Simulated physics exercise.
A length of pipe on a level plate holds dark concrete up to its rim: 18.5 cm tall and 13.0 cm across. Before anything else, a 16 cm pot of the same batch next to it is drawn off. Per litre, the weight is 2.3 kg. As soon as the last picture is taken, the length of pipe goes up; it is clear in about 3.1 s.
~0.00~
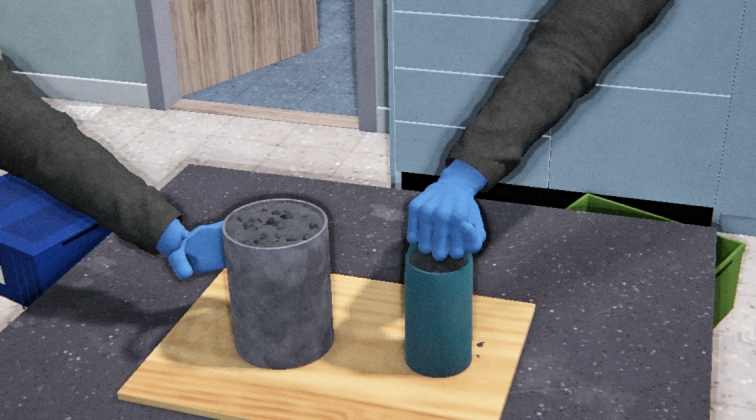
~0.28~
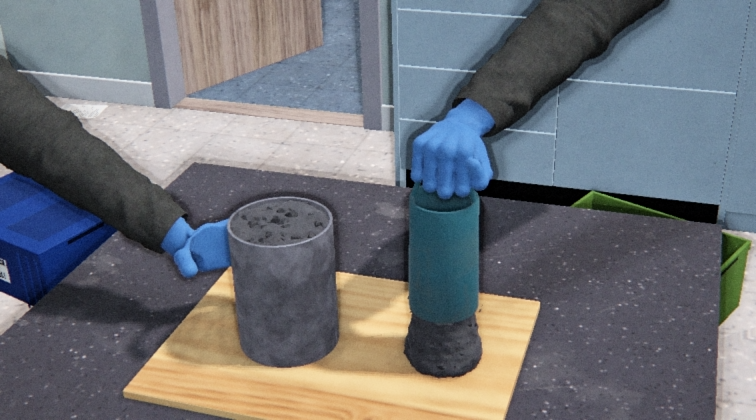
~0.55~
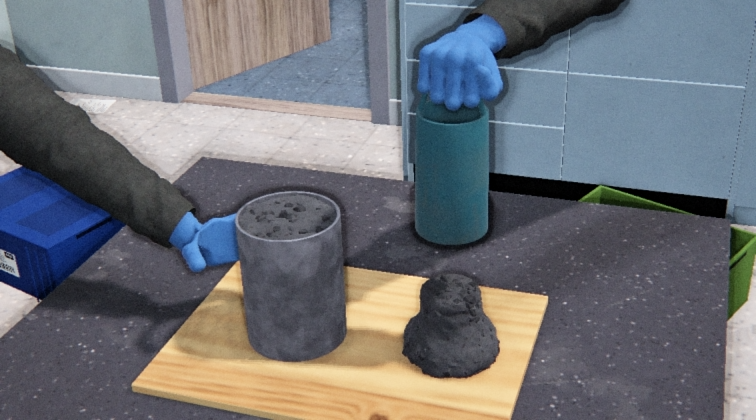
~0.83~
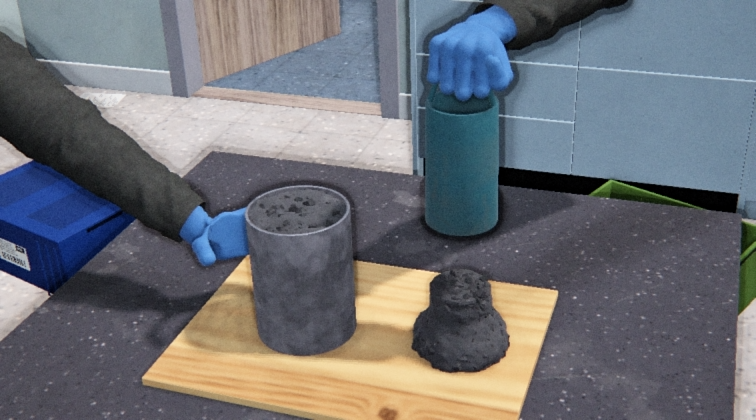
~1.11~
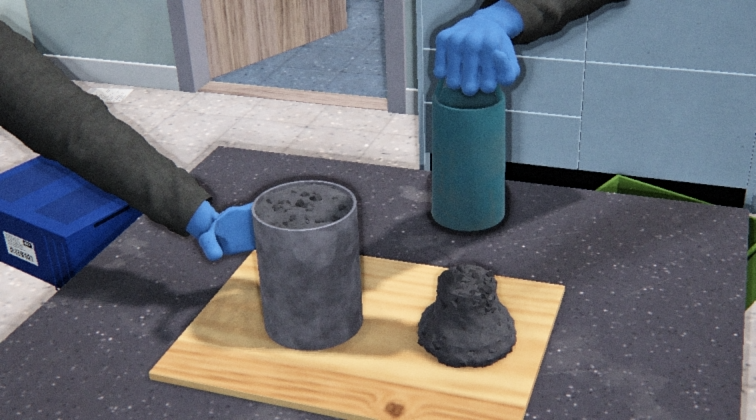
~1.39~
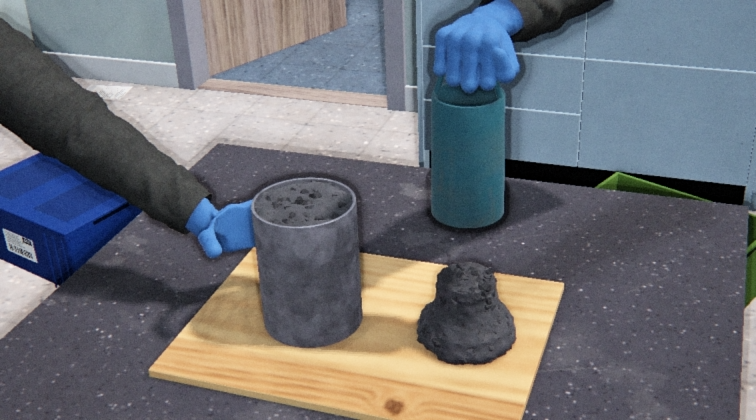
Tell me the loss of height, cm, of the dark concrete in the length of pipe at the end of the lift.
Close to 7 cm.
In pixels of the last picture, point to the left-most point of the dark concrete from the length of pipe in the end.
About pixel (235, 328).
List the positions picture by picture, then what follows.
In the first frame, middle of the pot's mouth at (439, 259), still down; middle of the length of pipe's top at (275, 224), not yet moved.
In the second frame, middle of the pot's mouth at (444, 199), raised 8.3 cm; middle of the length of pipe's top at (280, 223), not yet moved.
In the third frame, middle of the pot's mouth at (452, 113), raised 19 cm; the heap from the pot 10 cm high and 13 cm wide, top at (451, 291); middle of the length of pipe's top at (288, 217), not yet moved.
In the fourth frame, middle of the pot's mouth at (462, 104), raised 19 cm; the heap from the pot 9.9 cm high and 13 cm wide, top at (461, 286); middle of the length of pipe's top at (298, 211), not yet moved.
In the fifth frame, middle of the pot's mouth at (469, 98), raised 19 cm; the heap from the pot 9.8 cm high and 13 cm wide, top at (468, 281); middle of the length of pipe's top at (304, 206), not yet moved.
In the sixth frame, middle of the pot's mouth at (468, 96), raised 19 cm; the heap from the pot 9.8 cm high and 13 cm wide, top at (467, 279); middle of the length of pipe's top at (304, 203), not yet moved.
By 2.2 s, the length of pipe is up 4.7 cm; the dark concrete has come down 1.4 cm to 17 cm and is 16 cm wide.
By 2.9 s, the length of pipe is up 11 cm; the dark concrete has come down 6.3 cm to 12 cm and is 21 cm wide.
By 3.7 s, the length of pipe is up 19 cm; the dark concrete has come down 6.8 cm to 12 cm and is 22 cm wide.
By 4.6 s, the length of pipe is clear; the dark concrete has come down 7.0 cm to 12 cm and is 22 cm wide.
By 5.1 s, at rest, the length of pipe is clear; the dark concrete has come down 7.0 cm to 11 cm and is 22 cm wide.
